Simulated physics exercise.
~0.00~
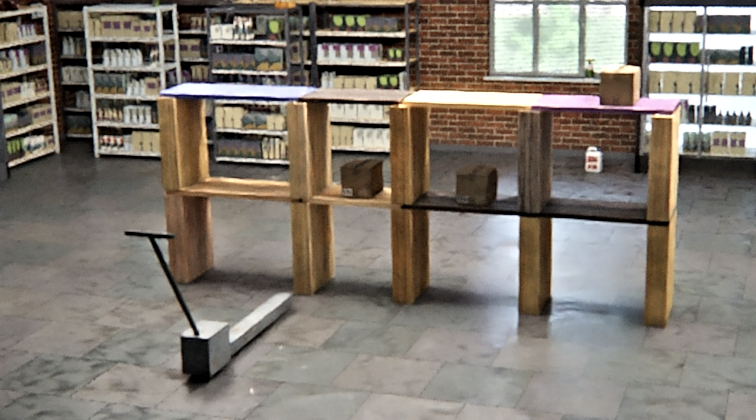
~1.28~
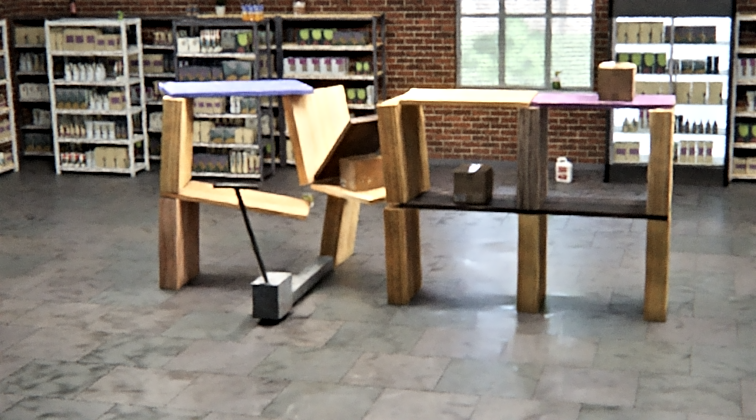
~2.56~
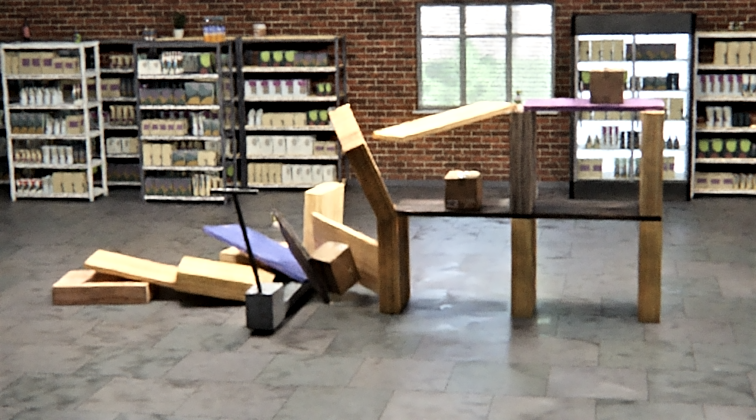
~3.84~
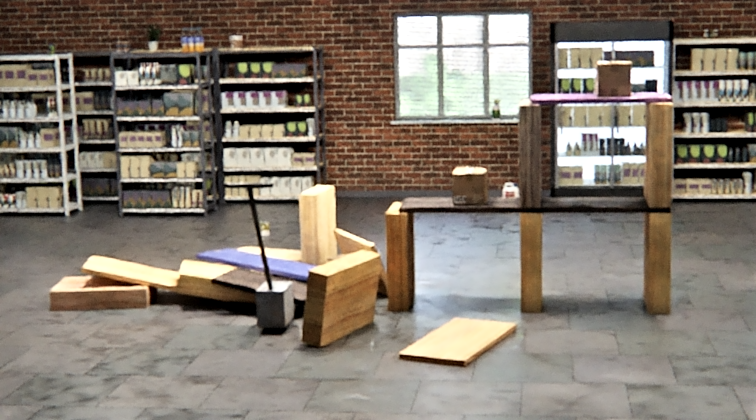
A low wheeled jack with an upright handle slides in at the left of a shop floor, seen from slightly above as the view drifts sideways. Before it stands a two-tier row of timber uprights and boards, blue at upper left and purple at upper right, holding small brown cartons, with stocked shelves and a brick wall behind. The jack knocks an upright askew, and the nearby boards tilt. The left side collapses, dropping the blue board into a heap around the jack. A pale top board then falls to the floor in front, while the purple board stays up on the right, its carton still on top.
